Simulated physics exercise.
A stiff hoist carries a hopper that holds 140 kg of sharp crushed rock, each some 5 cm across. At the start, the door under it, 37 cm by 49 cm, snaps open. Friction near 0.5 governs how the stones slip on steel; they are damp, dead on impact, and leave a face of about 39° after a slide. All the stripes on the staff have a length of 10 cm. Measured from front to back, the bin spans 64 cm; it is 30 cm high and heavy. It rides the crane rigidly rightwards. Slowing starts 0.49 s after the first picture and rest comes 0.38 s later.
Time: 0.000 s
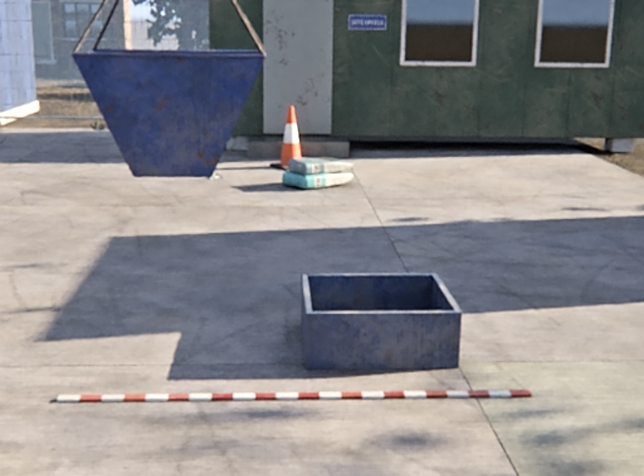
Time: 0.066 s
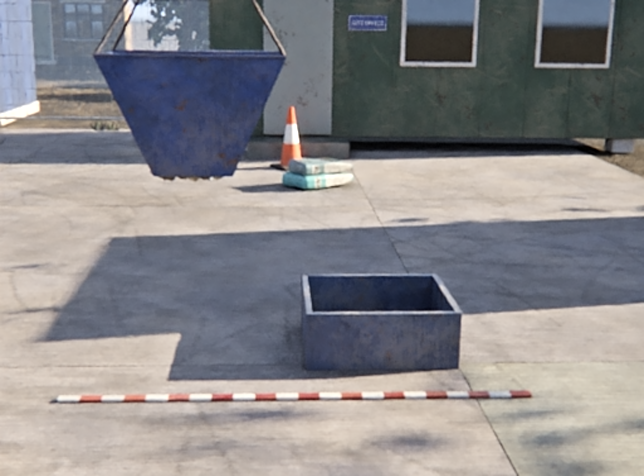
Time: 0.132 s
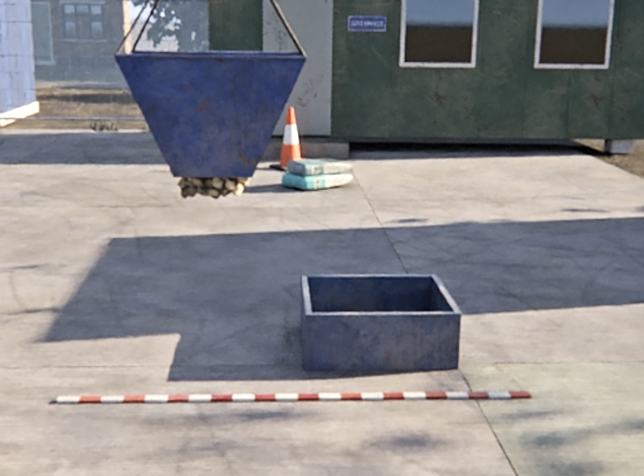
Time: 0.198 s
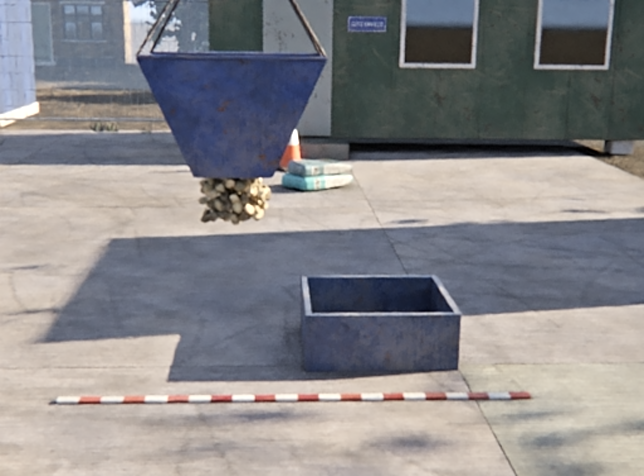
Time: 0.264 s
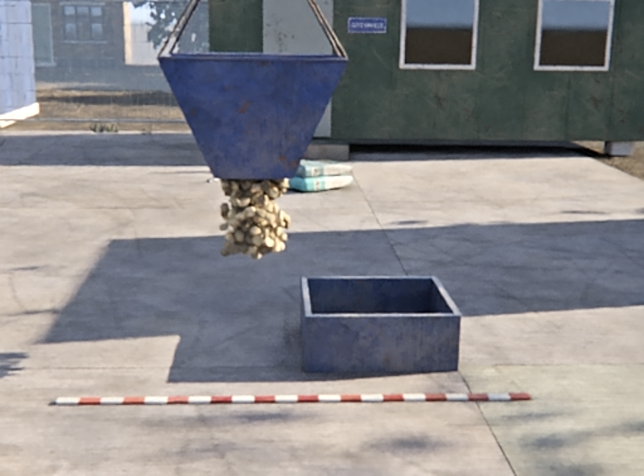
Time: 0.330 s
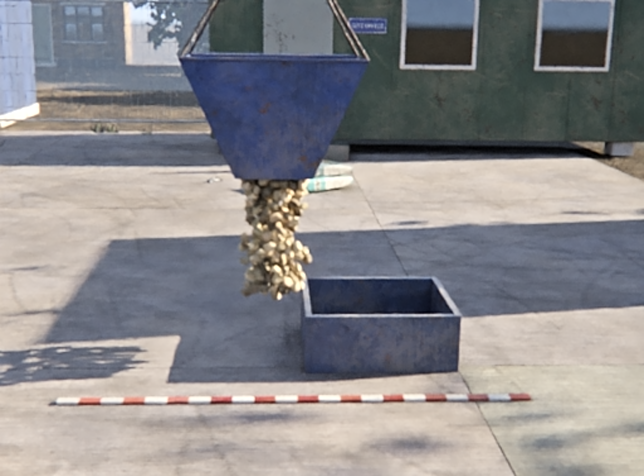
A large blue tapered hopper hangs from above at the upper left of a sunlit concrete yard, seen from a fixed, slightly raised viewpoint. An open dark blue-grey bin sits behind a red-and-white staff, with an orange-and-white cone, stacked bags and a green building beyond. The hopper glides steadily right as pale tan lumps emerge underneath and drop in a lengthening clump, while its shadow enters from the left.
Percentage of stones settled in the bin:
Around 79 per cent.
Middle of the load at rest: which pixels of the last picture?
(376, 327).
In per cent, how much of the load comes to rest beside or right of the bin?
Around 0 in a hundred of the load.
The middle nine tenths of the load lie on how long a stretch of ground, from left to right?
About 90 cm.
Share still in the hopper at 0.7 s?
Some 0 per cent is still held.
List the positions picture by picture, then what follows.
In the first picture, the outlet is at (172, 166); nothing has dropped yet.
In the second picture, the outlet is at (193, 166); 4 % is out.
The third picture shows outlet at (213, 167), the stream shows down to (224, 188); 88 % still inside.
The fourth picture shows outlet at (233, 168), the stream shows down to (243, 214); 78 % still inside.
The fifth picture shows outlet at (254, 169), the stream shows down to (263, 247); 68 % still inside.
The sixth picture shows outlet at (274, 169), the stream shows down to (284, 287); 56 % still inside.
After 0.7 s, 0 % in the hopper, 20 % falling or lying left of the bin, 80 % falling or lying in the bin; the stones farthest right are at (427, 326).
After 1.1 s, 0 % in the hopper, 20 % falling or lying left of the bin, 79 % falling or lying in the bin, 1 % falling or lying beside or right of the bin; the stones farthest right are at (453, 321).
After 1.7 s, 0 % in the hopper, 20 % falling or lying left of the bin, 79 % falling or lying in the bin, 1 % falling or lying beside or right of the bin; the stones farthest right are at (466, 331).
After 2.6 s, 0 % in the hopper, 20 % falling or lying left of the bin, 79 % falling or lying in the bin, 1 % falling or lying beside or right of the bin; the stones farthest right are at (466, 331).
After 4.5 s, 0 % in the hopper, 20 % left of the bin, 79 % in the bin, 1 % beside or right of the bin; the stones farthest right are at (466, 331).
